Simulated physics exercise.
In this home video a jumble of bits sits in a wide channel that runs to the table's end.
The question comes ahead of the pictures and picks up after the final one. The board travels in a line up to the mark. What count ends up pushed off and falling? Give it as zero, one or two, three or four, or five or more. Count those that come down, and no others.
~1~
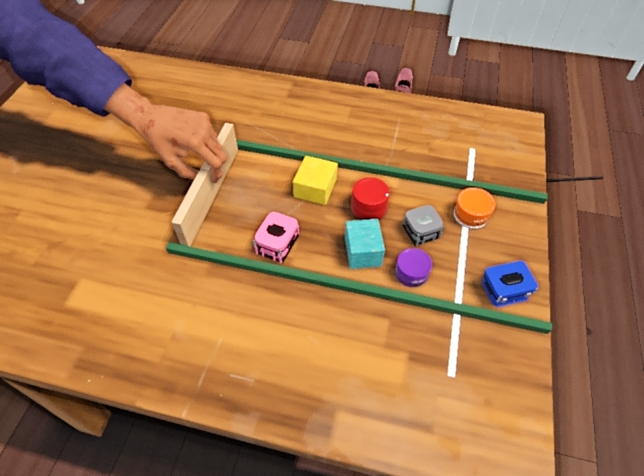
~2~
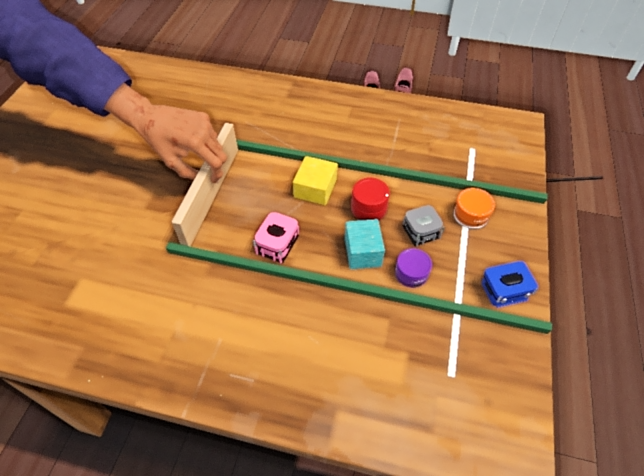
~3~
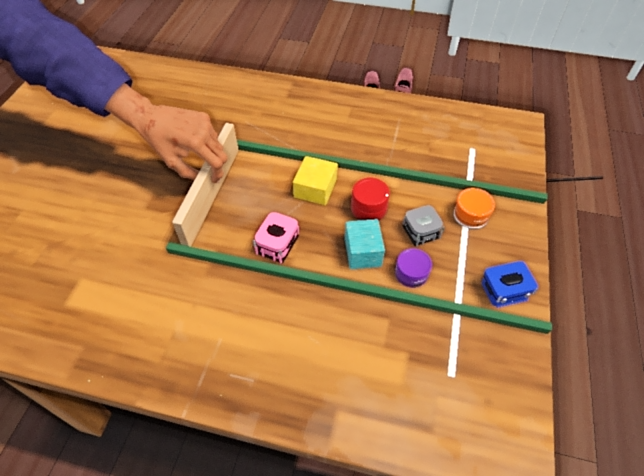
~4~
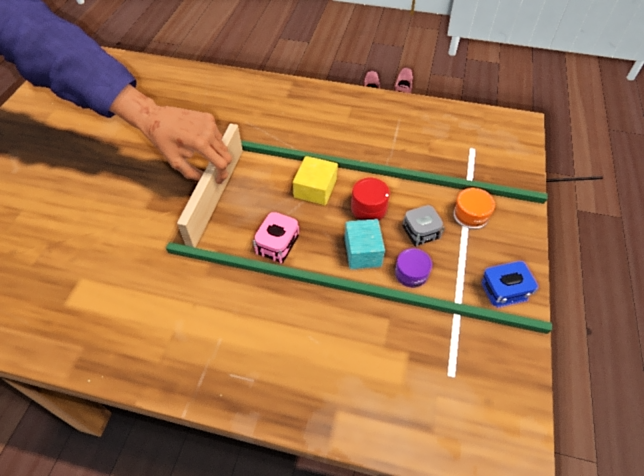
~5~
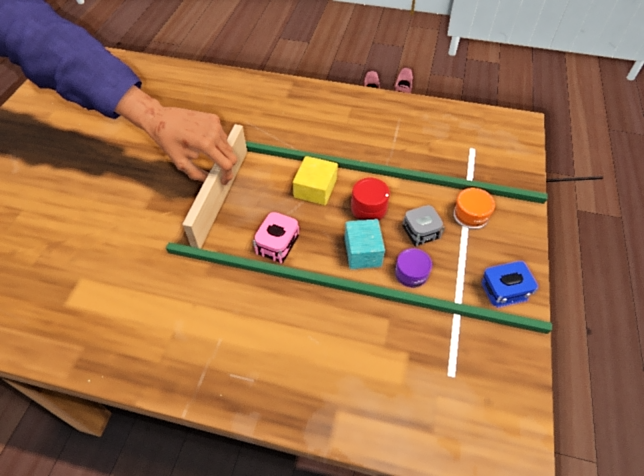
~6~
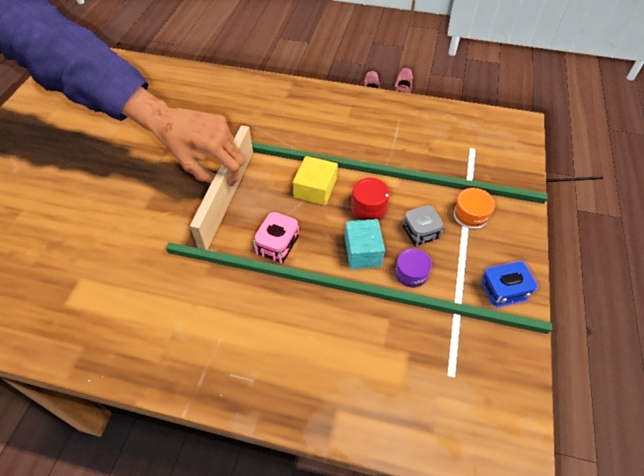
The count that falls is one or two.
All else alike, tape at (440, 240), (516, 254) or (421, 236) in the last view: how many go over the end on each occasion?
In that order 1, 6 and 0.
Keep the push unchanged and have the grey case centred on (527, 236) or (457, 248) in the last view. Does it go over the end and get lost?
Well, place by place the object does not stay and then keeps its place.
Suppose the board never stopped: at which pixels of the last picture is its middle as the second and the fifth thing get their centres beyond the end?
I'd say close to (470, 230), then close to (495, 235).
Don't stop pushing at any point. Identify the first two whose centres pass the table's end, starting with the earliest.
First comes the blue case, followed by the purple tub.
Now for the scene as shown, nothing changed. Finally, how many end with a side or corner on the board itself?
The count in contact is 2.
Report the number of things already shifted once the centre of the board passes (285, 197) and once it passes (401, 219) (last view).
The first count is 1, and then it's 8.
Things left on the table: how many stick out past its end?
The count would be 3.
Soon after, none off yet; blue case at rest near (508, 285); orange pot at rest near (474, 209); grey case at rest near (423, 226).
In the end, the number that fall off is one or two; gone, blue case.
